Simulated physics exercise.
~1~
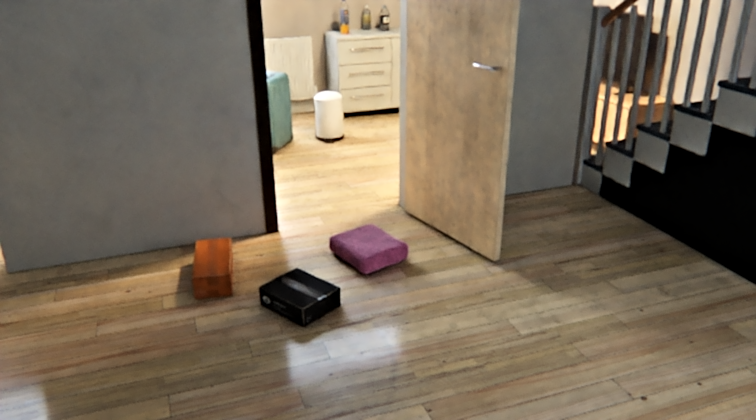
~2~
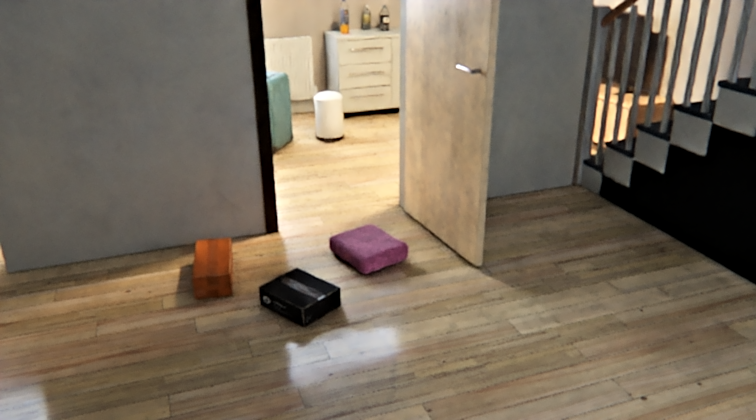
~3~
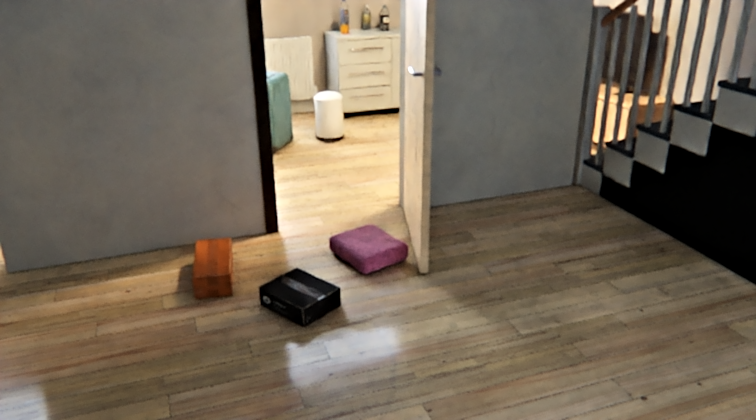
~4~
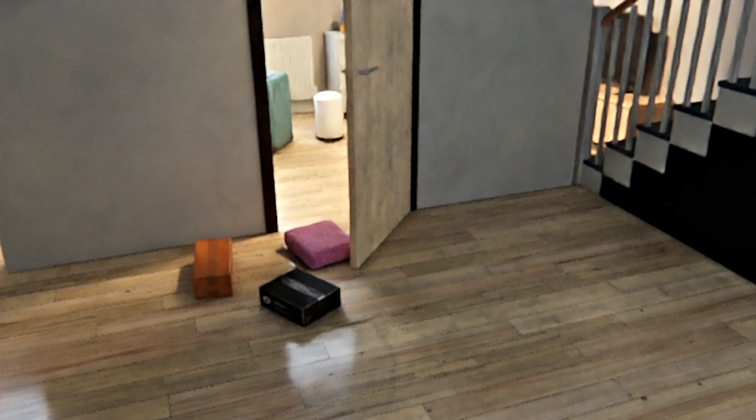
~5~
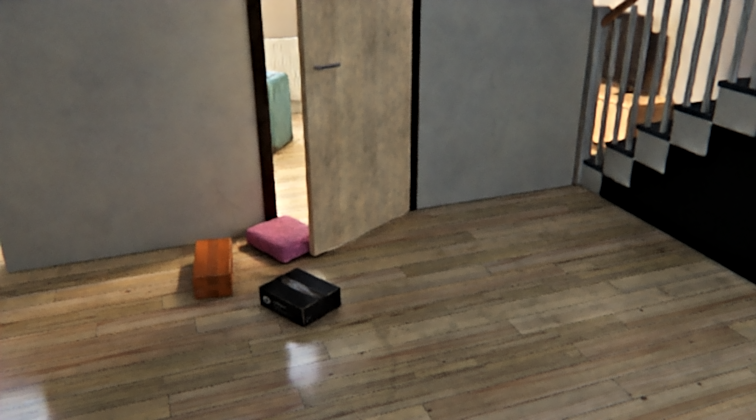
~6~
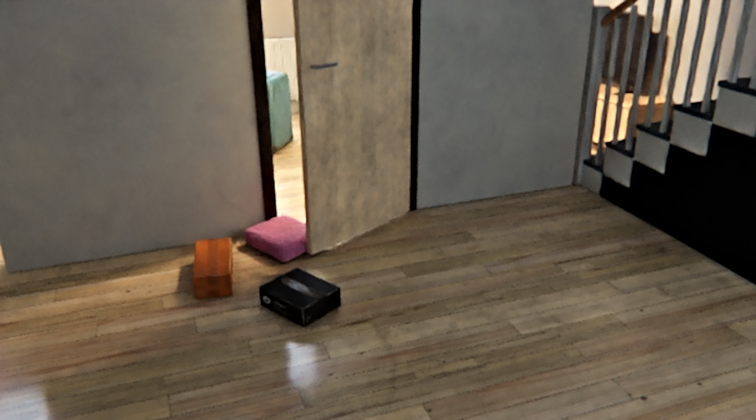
Door swinging towards its frame, pushing a pink cushion left across the wooden floor and stopping partly open against it.
